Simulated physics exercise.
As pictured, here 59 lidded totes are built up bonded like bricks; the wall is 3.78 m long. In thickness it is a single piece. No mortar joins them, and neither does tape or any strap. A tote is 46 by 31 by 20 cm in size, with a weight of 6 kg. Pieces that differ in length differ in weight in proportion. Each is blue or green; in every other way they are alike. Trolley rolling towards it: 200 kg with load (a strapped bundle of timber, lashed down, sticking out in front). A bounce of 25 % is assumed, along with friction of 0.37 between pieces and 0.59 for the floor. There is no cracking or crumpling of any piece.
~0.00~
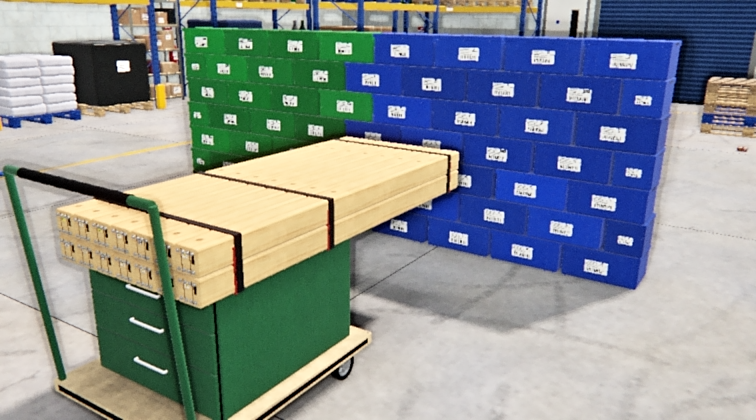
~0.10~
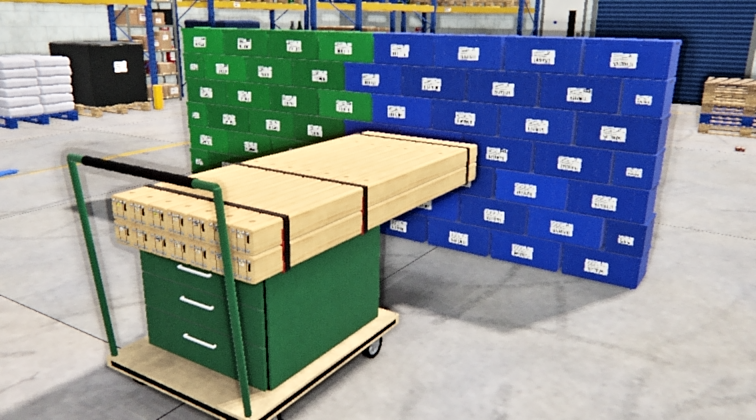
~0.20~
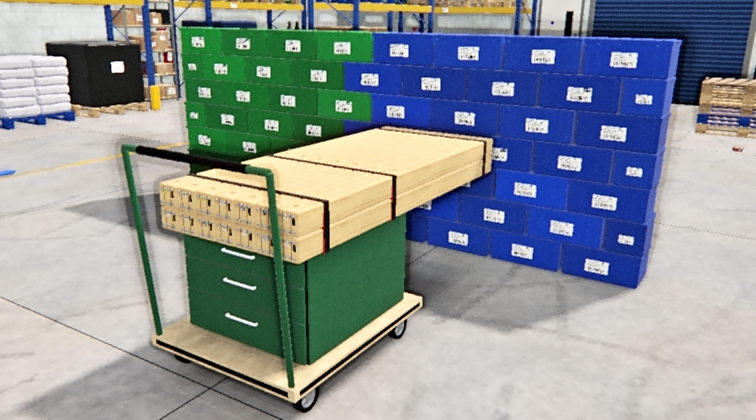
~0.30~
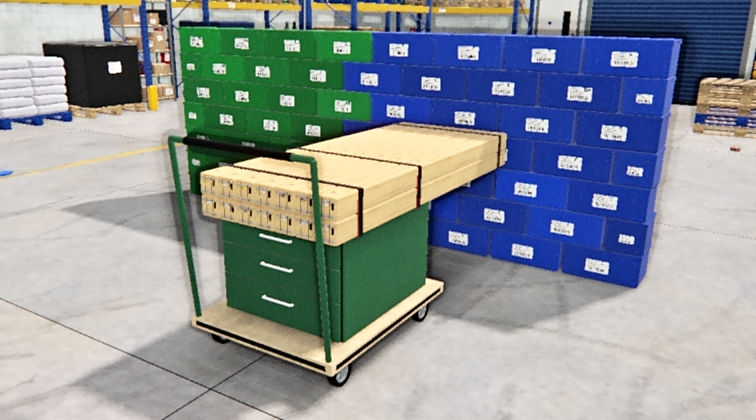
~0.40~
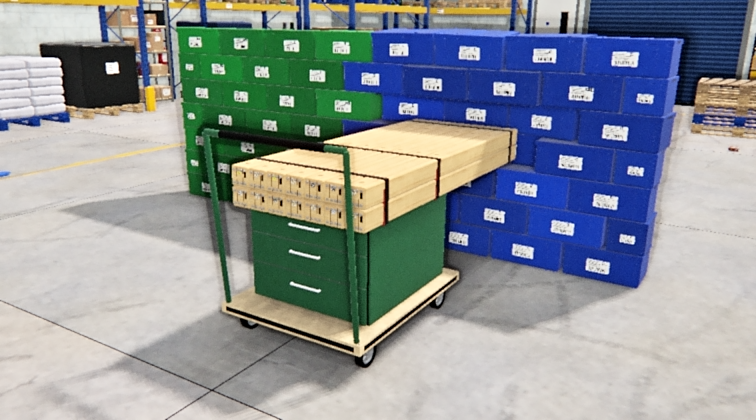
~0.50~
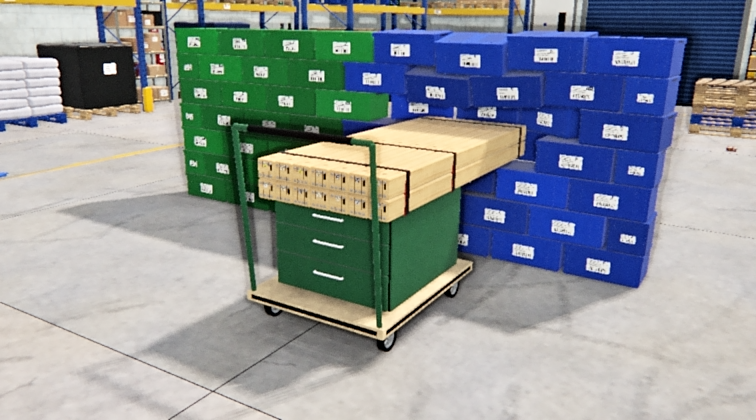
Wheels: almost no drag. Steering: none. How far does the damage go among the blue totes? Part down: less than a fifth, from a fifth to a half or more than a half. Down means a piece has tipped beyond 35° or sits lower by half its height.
Down: A fifth up to a half of them.
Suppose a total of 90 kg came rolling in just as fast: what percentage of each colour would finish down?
You'd get green 0 and blue 40 percent.
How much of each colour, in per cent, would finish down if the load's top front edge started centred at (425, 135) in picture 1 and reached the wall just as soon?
Green 0%, blue 40%.
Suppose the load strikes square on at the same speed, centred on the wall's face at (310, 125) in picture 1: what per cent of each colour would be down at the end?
Result - green: 30 %; blue: 20 %.
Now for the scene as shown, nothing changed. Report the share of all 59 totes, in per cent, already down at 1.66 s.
15 per cent at that moment.
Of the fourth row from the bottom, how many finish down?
2 in total.
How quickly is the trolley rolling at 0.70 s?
Roughly 1.6 m/s.
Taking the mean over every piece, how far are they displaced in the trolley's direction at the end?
20 cm or so.
After 0.70 s, load 66 cm past the wall's line, still rolling; 5 of the 31 blue totes down (5 of 59 in all colours); top blue tote leaning 28°, 16 cm lower.
After 1.02 s, load 1.07 m past the wall's line, still rolling; 8 of the 31 blue totes down (8 of 59 in all colours); top blue tote leaning 63°, 29 cm lower.
After 1.66 s, load 1.26 m past the wall's line, stopped; 10 of the 31 blue totes down (10 of 59 in all colours); top blue tote leaning 23°, 32 cm lower.
At rest (3.0 s), load 1.26 m past the wall's line, stopped; 10 of the 31 blue totes down (10 of 59 in all colours); top blue tote 37 cm lower; top green tote unmoved. That is 32 per cent. As the last picture would show them, middles, top blue tote near (502, 101), top green tote near (209, 41).
